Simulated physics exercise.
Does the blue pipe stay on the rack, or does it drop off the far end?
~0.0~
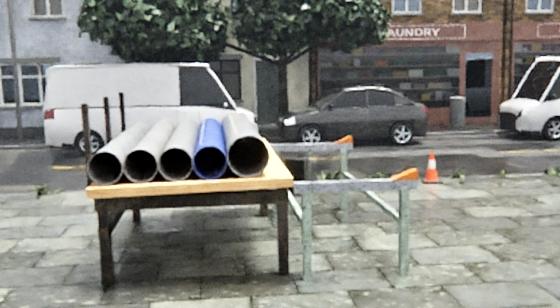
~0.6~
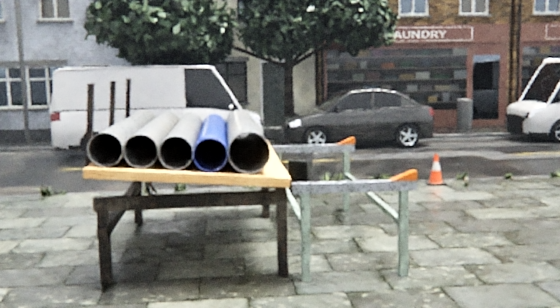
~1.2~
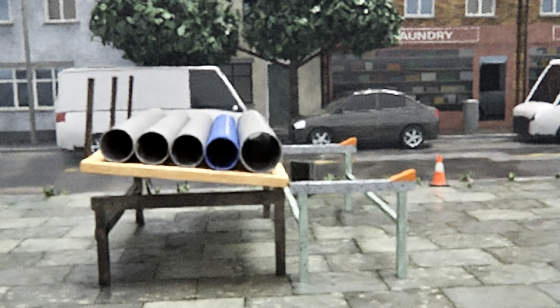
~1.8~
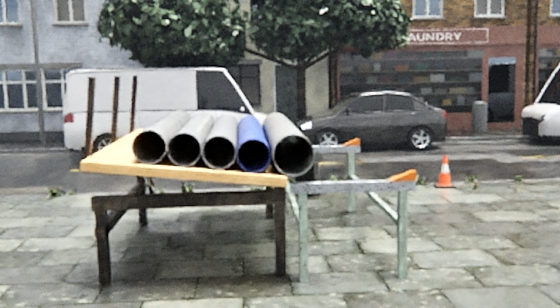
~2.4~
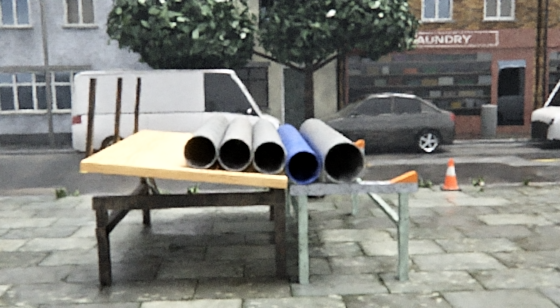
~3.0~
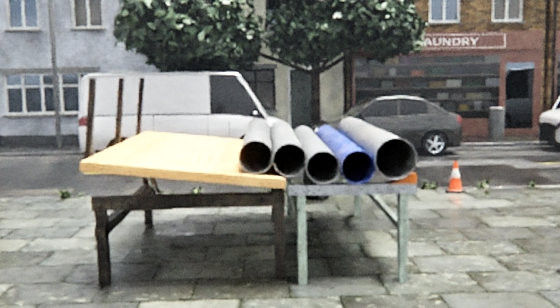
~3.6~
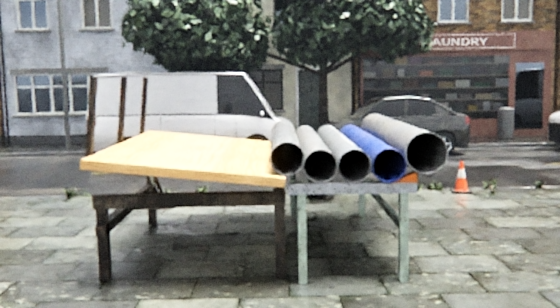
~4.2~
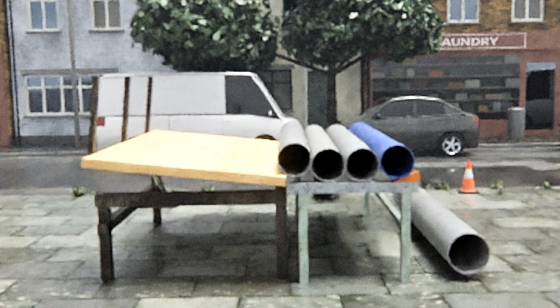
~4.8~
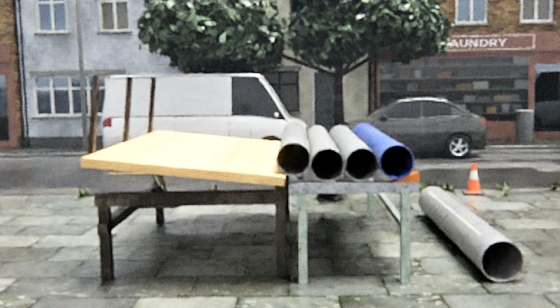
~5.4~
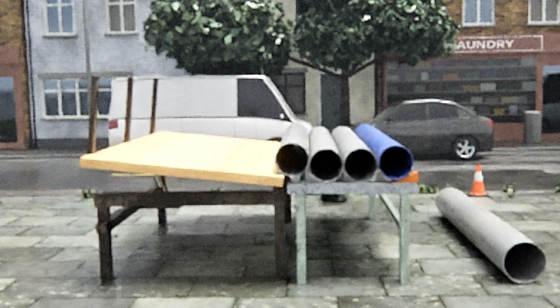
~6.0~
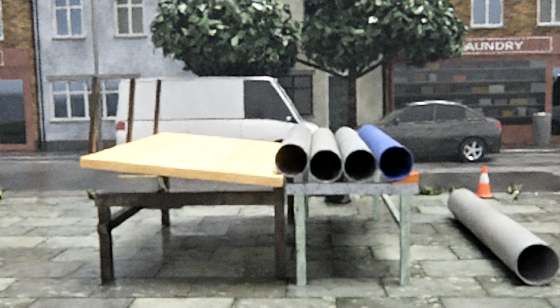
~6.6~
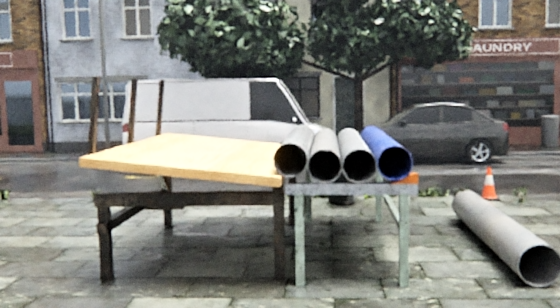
The blue pipe stays on the rack, resting at the right end beside three grey pipes. Only a grey pipe drops to the paving.
